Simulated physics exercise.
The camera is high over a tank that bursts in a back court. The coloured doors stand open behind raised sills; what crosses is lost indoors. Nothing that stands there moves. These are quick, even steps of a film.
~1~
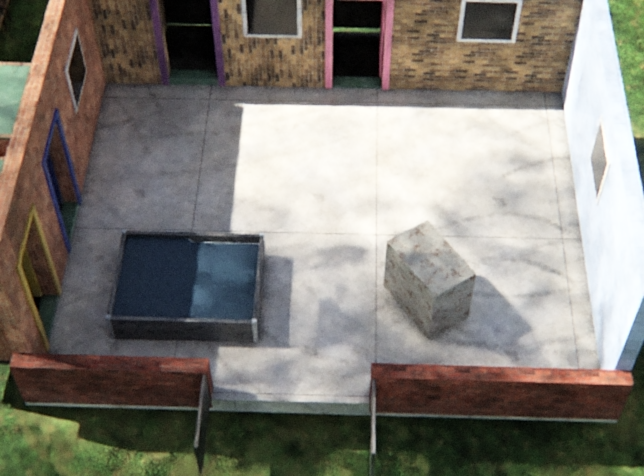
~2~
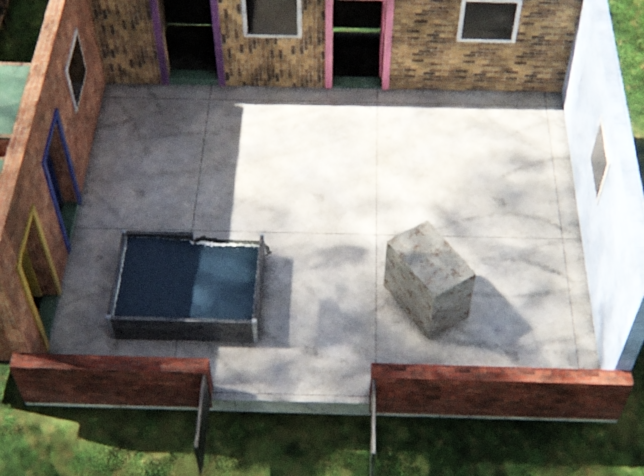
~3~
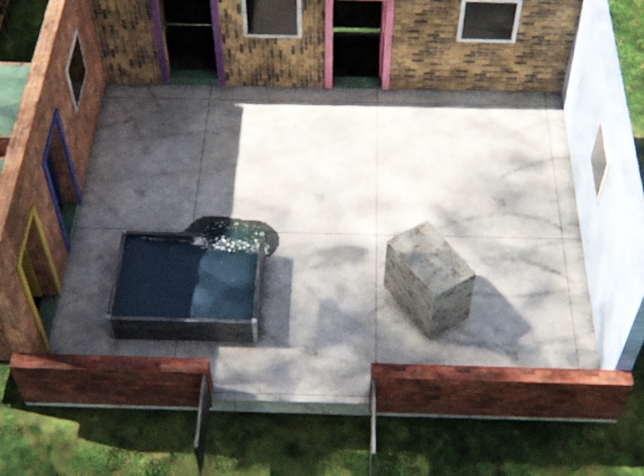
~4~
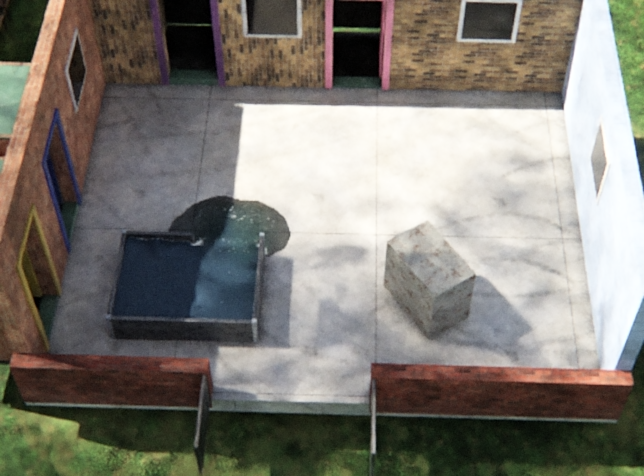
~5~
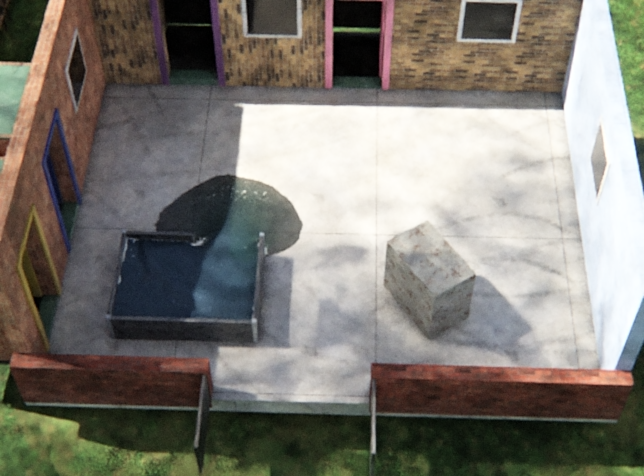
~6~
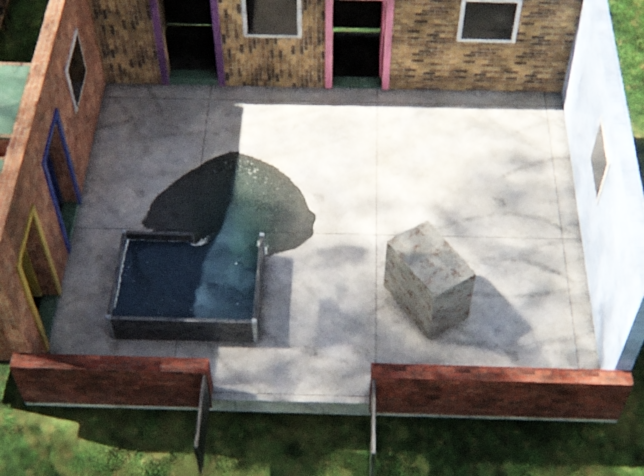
The footage shows an open tank of still water in a walled court beside a stone block; then its far side gives way, and water pours through the gap, spreading across the paving in a widening dark fan.
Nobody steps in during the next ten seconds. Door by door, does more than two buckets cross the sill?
In the end: The yellow door holds within the limit; the blue door holds within the limit; the purple door holds within the limit; the pink door floods.
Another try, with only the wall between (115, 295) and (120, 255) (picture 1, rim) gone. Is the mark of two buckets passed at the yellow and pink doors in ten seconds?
Then: Yellow door goes over, pink door lets less in.
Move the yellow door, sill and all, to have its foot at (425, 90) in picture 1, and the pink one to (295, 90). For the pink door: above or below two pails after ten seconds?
One by one: Pink door passes that mark.
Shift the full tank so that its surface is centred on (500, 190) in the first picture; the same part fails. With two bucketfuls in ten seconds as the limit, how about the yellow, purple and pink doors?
Then: Yellow lets less in; purple stays under; pink keeps below it.
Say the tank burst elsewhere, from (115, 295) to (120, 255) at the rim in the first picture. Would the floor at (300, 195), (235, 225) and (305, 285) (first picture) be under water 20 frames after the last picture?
In that order: Not flooded, dry, free of water.
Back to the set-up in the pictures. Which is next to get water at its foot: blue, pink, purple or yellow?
That is the purple one.
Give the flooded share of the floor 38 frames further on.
Roughly 50 per cent.
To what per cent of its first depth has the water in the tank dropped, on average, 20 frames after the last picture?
Roughly 40 per cent.
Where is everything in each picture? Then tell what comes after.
Still water in the open tank at (188, 278), in the first picture.
The front is at a hidden place, out from the gap on the open tank's far side, in the second picture.
The front is at (204, 222), out from the gap on the open tank's far side, in the third picture.
Water pours out on the open tank's far side and has run to (214, 202), in the fourth picture.
Water pours out on the open tank's far side and has run to (220, 180), in the fifth picture.
Water pours out on the open tank's far side and has run to (237, 157), in the sixth picture.
A moment on, water covers 20 % of the floor; the yellow door not reached, the blue door not reached, the purple door not reached, the pink door not reached.
Next, water covers 30 % of the floor; the yellow door not reached, the blue door not reached, the purple door wet at the sill, nothing in, the pink door wet at the sill, nothing in.
Then, water covers 35 % of the floor; the yellow door not reached, the blue door not reached, the purple door wet at the sill, nothing in, the pink door over two buckets in.
Later, water covers 50 % of the floor; the yellow door not reached, the blue door wet at the sill, nothing in, the purple door wet at the sill, nothing in, the pink door over two buckets in.
In the end, water covers 75 % of the floor; the yellow door wet at the sill, nothing in, the blue door wet at the sill, nothing in, the purple door wet at the sill, nothing in, the pink door over two buckets in.
